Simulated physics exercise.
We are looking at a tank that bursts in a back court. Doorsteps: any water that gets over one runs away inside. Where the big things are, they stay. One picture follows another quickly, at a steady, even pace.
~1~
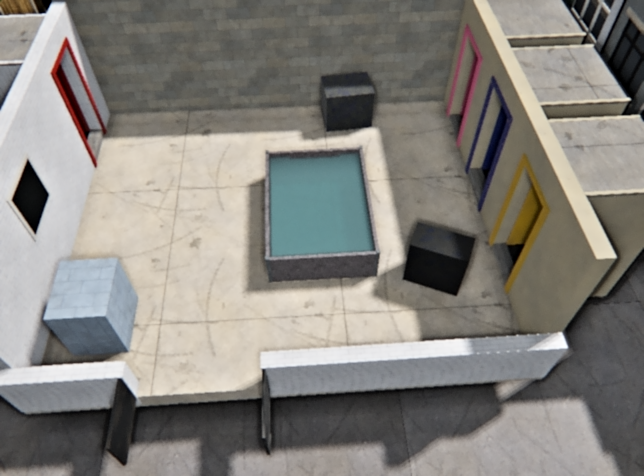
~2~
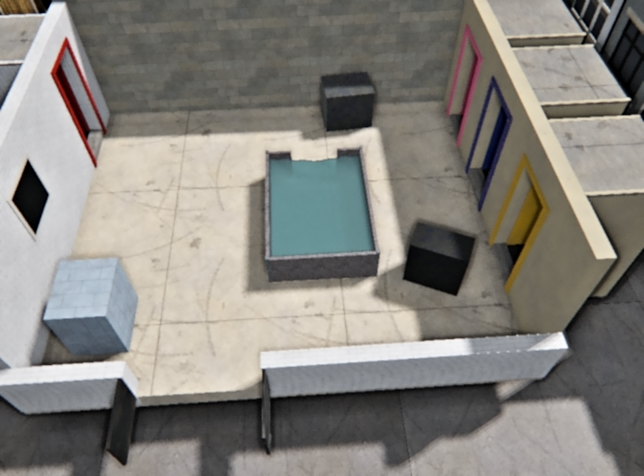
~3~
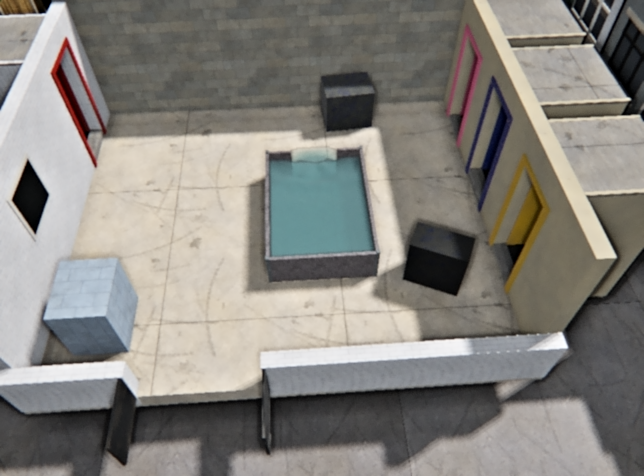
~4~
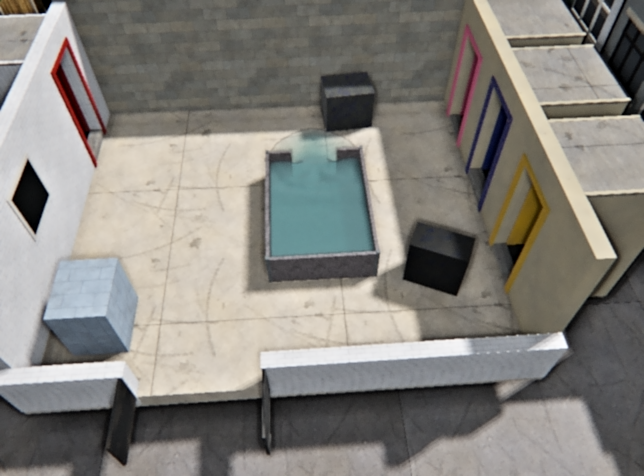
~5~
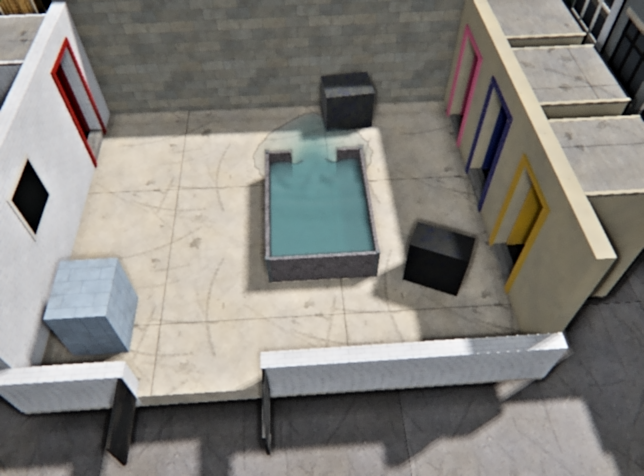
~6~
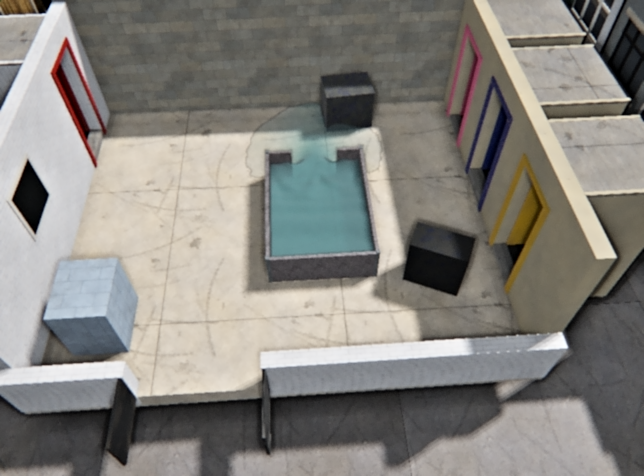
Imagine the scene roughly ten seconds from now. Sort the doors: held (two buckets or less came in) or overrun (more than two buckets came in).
Sorted: Yellow door held, pink door overrun, blue door held, red door held.
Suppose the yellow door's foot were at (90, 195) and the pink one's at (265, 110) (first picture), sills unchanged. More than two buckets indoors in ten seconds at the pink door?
In that case pink gets flooded.
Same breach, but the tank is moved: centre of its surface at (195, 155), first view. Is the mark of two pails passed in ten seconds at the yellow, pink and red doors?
Yellow: Within the limit; pink: Within the limit; red: Within the limit.
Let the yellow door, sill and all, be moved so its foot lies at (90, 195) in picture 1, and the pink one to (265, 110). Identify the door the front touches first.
That would be the pink-painted one.
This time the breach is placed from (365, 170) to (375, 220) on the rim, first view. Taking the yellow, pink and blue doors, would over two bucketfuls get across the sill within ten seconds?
The yellow door tops the limit, the pink door tops the limit, the blue door tops the limit.
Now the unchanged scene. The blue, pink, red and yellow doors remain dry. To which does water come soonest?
Call: The pink-painted one.
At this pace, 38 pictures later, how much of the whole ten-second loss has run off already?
Approximately 70 in a hundred, I think.
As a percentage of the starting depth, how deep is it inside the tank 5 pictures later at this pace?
It works out to roughly 76 percent.
A moment on, water covers 15 % of the floor; the yellow door not reached, the pink door not reached, the blue door not reached, the red door not reached.
Next, water covers 25 % of the floor; the yellow door not reached, the pink door under two buckets in, the blue door not reached, the red door not reached.
Then, water covers 35 % of the floor; the yellow door not reached, the pink door over two buckets in, the blue door wet at the sill, nothing in, the red door wet at the sill, nothing in.
Later, water covers 60 % of the floor; the yellow door wet at the sill, nothing in, the pink door far over two buckets in, the blue door wet at the sill, nothing in, the red door under two buckets in.
In the end, water covers 90 % of the floor; the yellow door wet at the sill, nothing in, the pink door far over two buckets in, the blue door wet at the sill, nothing in, the red door under two buckets in.
